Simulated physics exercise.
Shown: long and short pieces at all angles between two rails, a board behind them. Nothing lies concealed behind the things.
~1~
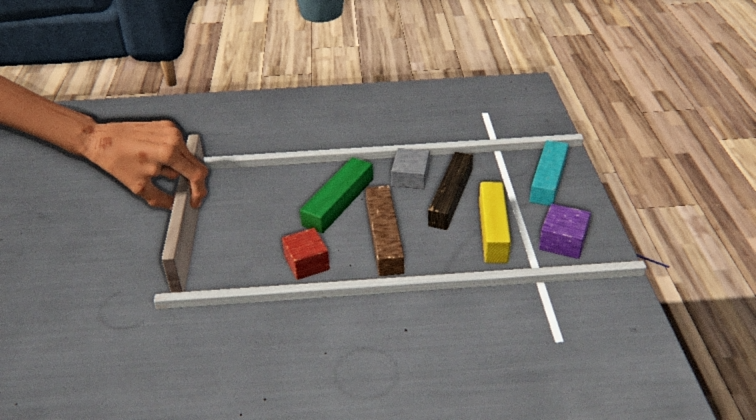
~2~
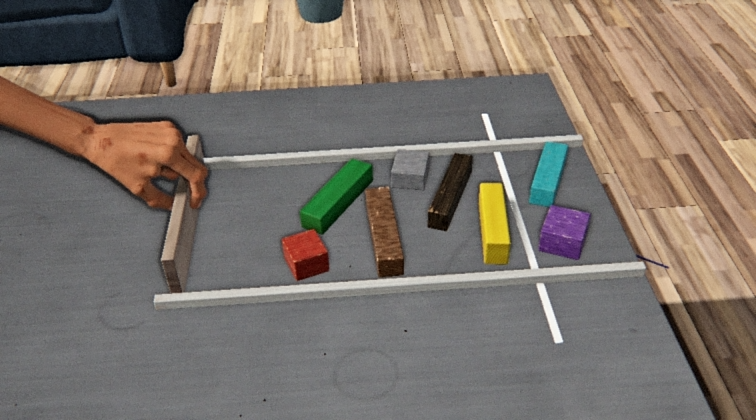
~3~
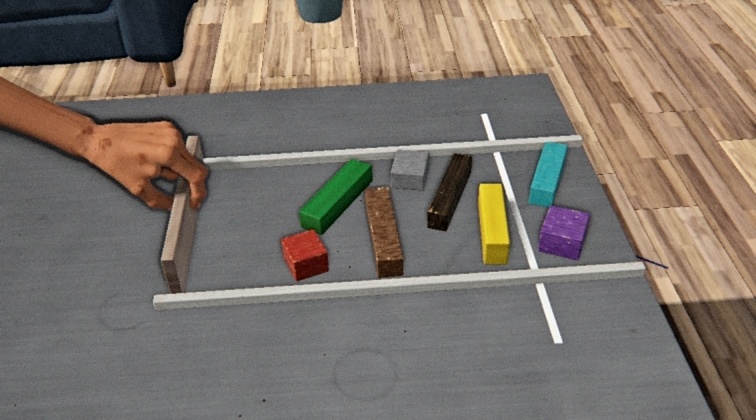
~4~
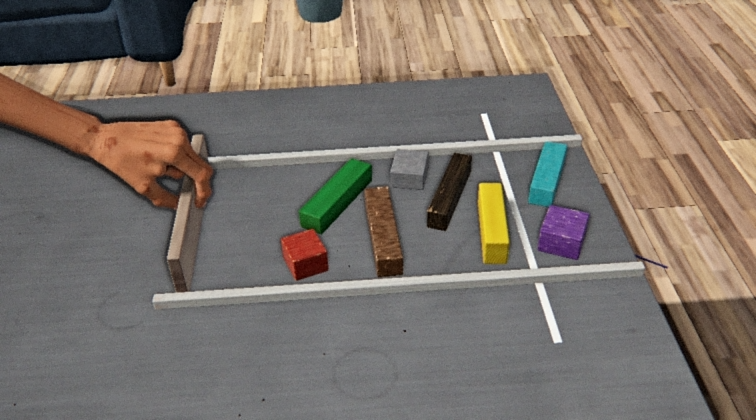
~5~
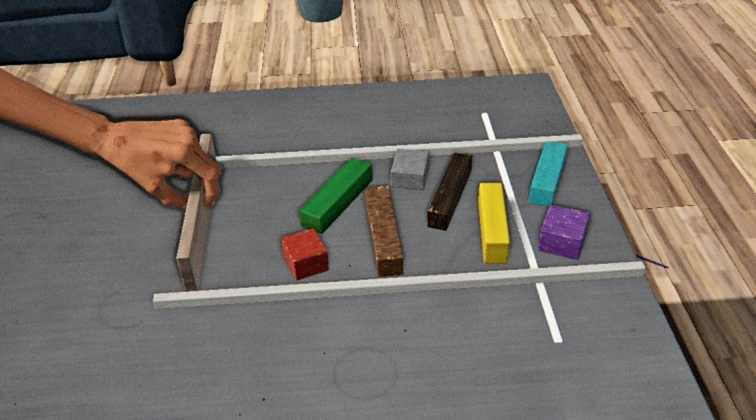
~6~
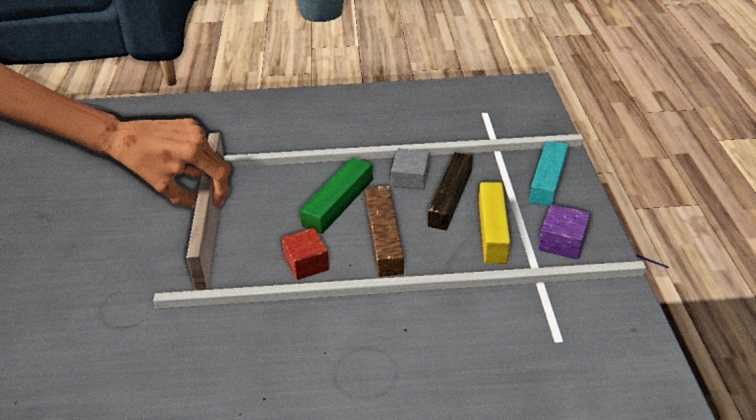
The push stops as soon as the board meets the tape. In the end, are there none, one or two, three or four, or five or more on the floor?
The pieces lost over the edge are fewer than three, but some.
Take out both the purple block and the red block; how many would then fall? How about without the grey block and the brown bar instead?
The count is 0 in one try and 0 in the other, in that order.
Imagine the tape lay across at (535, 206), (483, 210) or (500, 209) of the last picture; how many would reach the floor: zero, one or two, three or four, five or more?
Falls: Either three or four; zero; zero.
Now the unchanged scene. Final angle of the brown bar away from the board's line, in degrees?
Roughly 5 degrees.
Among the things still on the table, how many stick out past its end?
Answer: 2.
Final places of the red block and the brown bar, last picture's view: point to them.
Result: One about (547, 241), other about (565, 214).
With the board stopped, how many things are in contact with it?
Contact count: 2.
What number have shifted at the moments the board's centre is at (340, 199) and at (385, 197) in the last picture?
That gives 3 for the first and 5 for the second.
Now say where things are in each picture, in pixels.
The first picture shows turquoise bar (550, 172); purple block (565, 231); yellow stick (494, 221); board (187, 210); tape (516, 207).
The second picture shows purple block (565, 232); black bar (451, 190).
The third picture shows yellow stick (493, 223); grey block (410, 170).
The fourth picture shows turquoise bar (549, 173); green stick (337, 195).
The fifth picture shows purple block (564, 232); red block (305, 254).
The sixth picture shows turquoise bar (549, 172); purple block (565, 232); yellow stick (494, 222); board (209, 208); tape (515, 207).
Early on, none off yet; turquoise bar at rest near (549, 172); purple block at rest near (565, 232); yellow stick at rest near (494, 222).
A while later, none off yet; turquoise bar moving near (559, 172); purple block travelled about its own width near (597, 233); yellow stick travelled about its own width near (565, 225).
Finally, the number that fall off is one or two; lost, purple block.
